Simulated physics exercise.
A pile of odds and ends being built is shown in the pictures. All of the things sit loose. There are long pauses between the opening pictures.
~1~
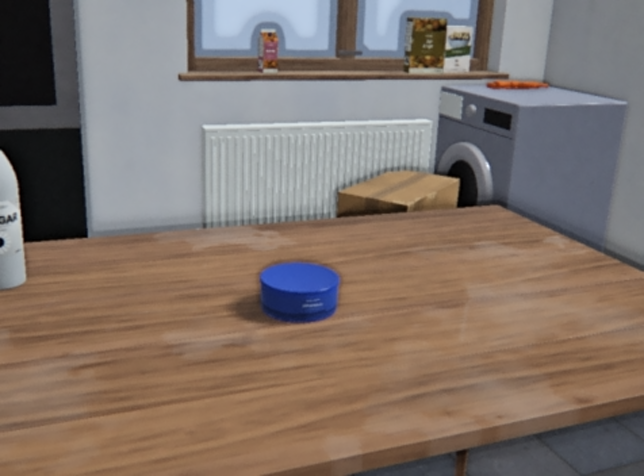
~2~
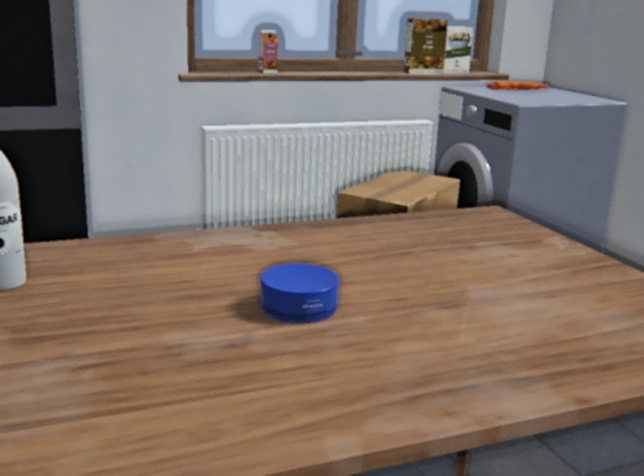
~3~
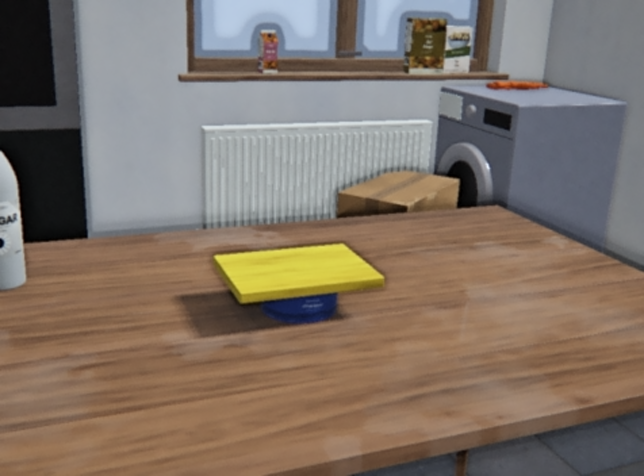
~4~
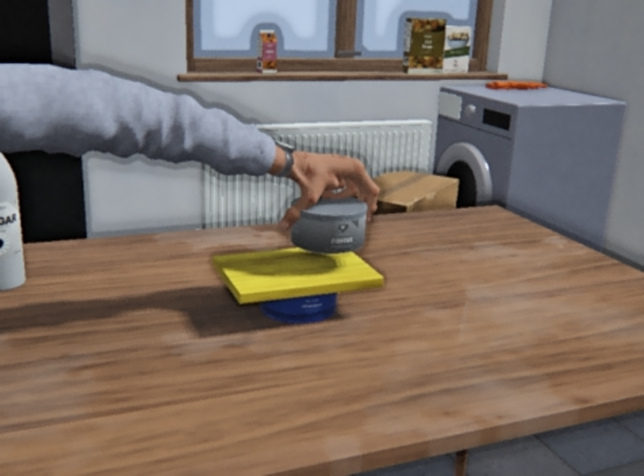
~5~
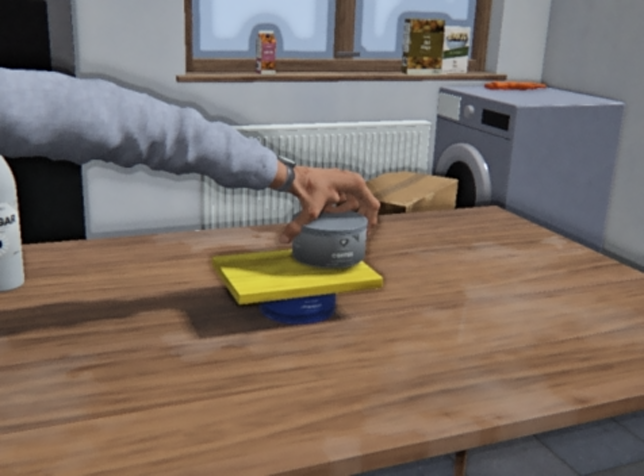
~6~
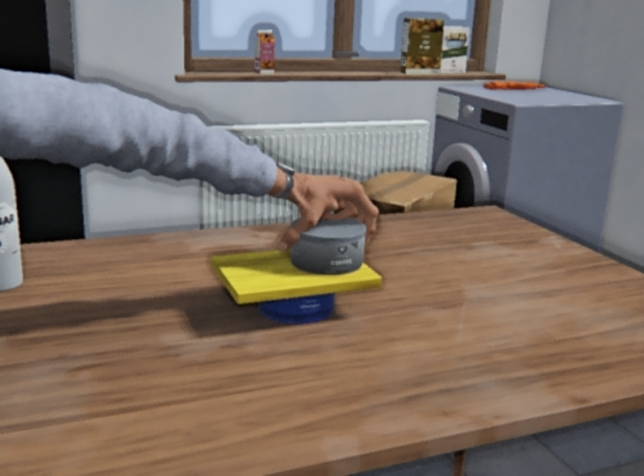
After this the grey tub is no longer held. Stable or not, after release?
Safe to say it works.
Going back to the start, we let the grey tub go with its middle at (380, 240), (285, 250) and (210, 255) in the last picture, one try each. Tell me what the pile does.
Try one: It topples; try two: It stands firm; try three: It topples.
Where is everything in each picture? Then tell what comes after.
The last thing is not in view yet, in the first frame.
The last thing is not in view yet; blue tub (299, 293), in the second frame.
The last thing is not in view yet; yellow board (297, 271), in the third frame.
Coming down; grey tub (328, 223), in the fourth frame.
Coming down; grey tub (329, 237), in the fifth frame.
Set down, still held; grey tub (328, 244); yellow board (294, 272), in the sixth frame.
Then, 0.60 s past the last view, nothing moves.
Then, 1.60 s past the last view, grey tub resting near (328, 245).
Finally, all 4 still in place. Final places as the last picture's camera would see them, grey tub near (328, 245). The pile holds.
